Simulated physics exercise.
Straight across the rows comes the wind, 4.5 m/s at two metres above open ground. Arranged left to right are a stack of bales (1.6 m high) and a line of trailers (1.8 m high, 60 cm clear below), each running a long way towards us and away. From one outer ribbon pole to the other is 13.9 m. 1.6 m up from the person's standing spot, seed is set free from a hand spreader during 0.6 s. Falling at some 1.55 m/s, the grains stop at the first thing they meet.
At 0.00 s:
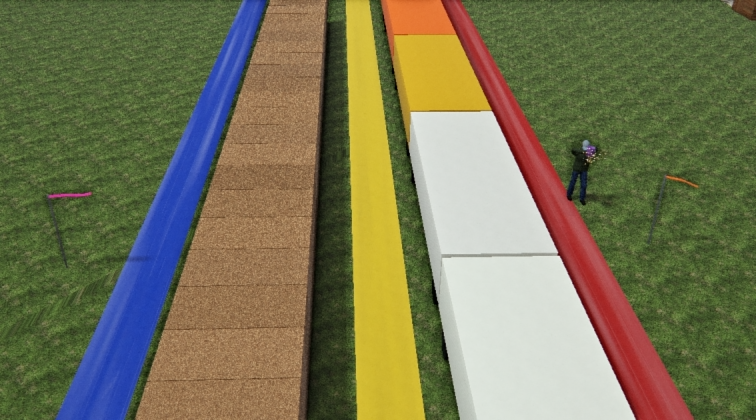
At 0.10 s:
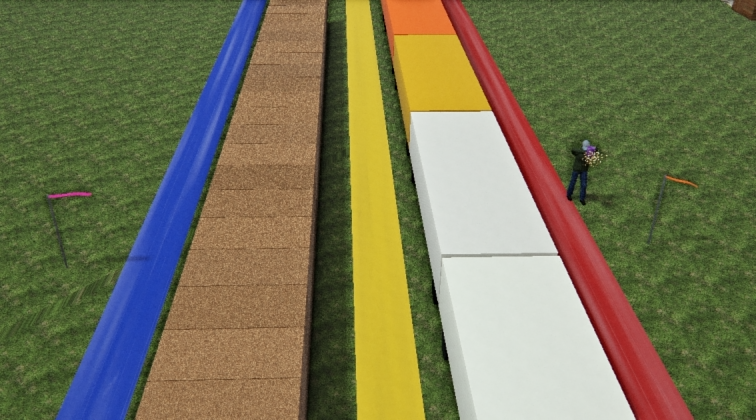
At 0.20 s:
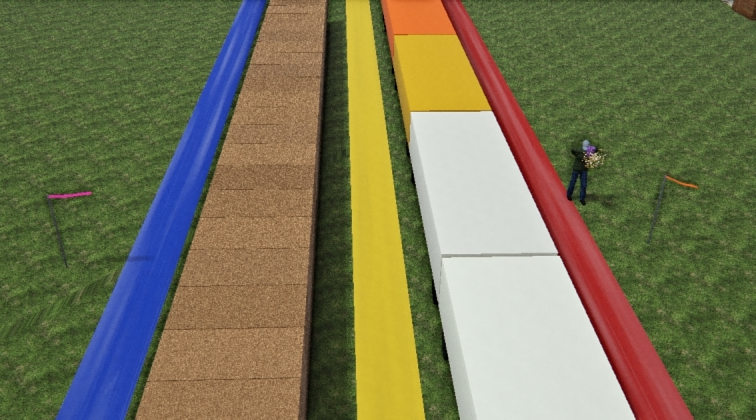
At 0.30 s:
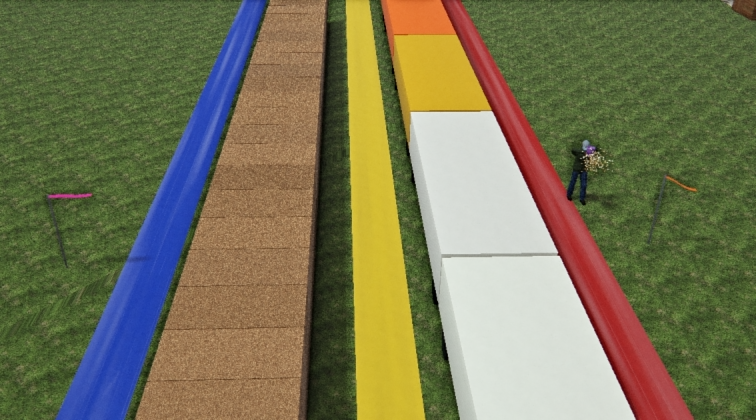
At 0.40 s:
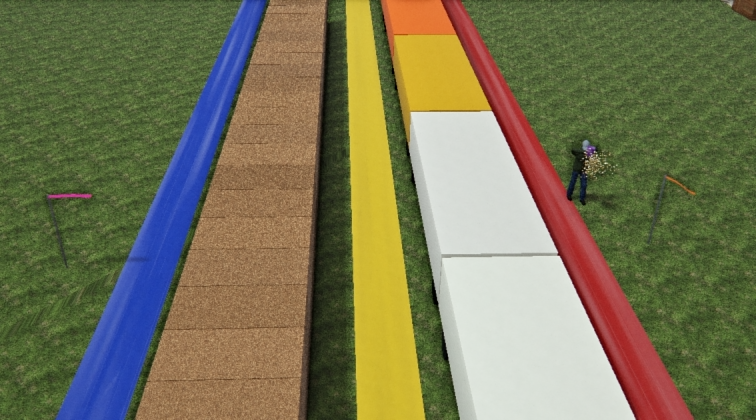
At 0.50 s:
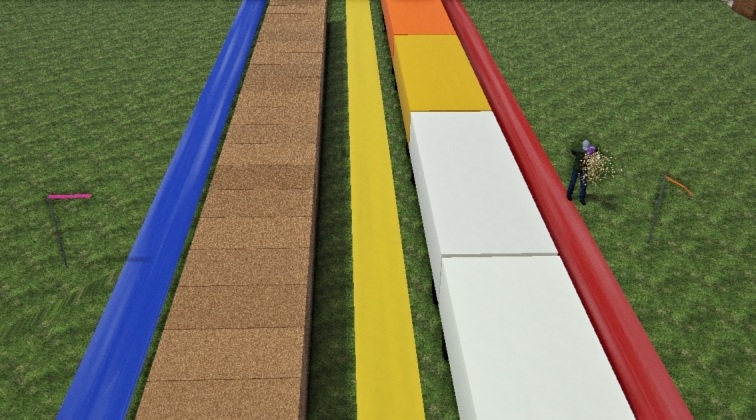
A small speckled cloud of pale grains spreads rightward and slightly downward from a dark-clothed figure standing on the grass at right, while the orange ribbon beyond droops a little and the pink one at far left stays nearly level. From a high, unmoving view, a brown row of bales and a line of orange, yellow and white trailers run away across a green field. Blue, yellow and red strips lie left of, between and right of them.
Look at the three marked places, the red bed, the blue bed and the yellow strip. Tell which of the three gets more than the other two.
I would say the red one.
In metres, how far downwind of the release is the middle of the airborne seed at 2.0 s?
Estimate: Near 0.0 m.
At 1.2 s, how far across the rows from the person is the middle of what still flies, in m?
0.0 m.
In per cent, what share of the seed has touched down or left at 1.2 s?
About 20 %.
After 1.2 s, 82 % is in the air or yet to come; 7 % lies on the red bed, 0 % on the yellow strip and 0 % on the blue bed; the middle of what still flies is 0.6 m above the low ground, near (590, 192).
After 2.0 s, 13 % is in the air or yet to come; 40 % lies on the red bed, 0 % on the yellow strip and 0 % on the blue bed; the middle of what still flies is 0.3 m above the low ground, near (588, 202).
After 3.5 s, 0 % is in the air or yet to come; 46 % lies on the red bed, 0 % on the yellow strip and 0 % on the blue bed.
After 8.0 s, 0 % is in the air or yet to come; 46 % lies on the red bed, 0 % on the yellow strip and 0 % on the blue bed.
After 45.0 s, 0 % is in the air or yet to come; 46 % lies on the red bed, 0 % on the yellow strip and 0 % on the blue bed.
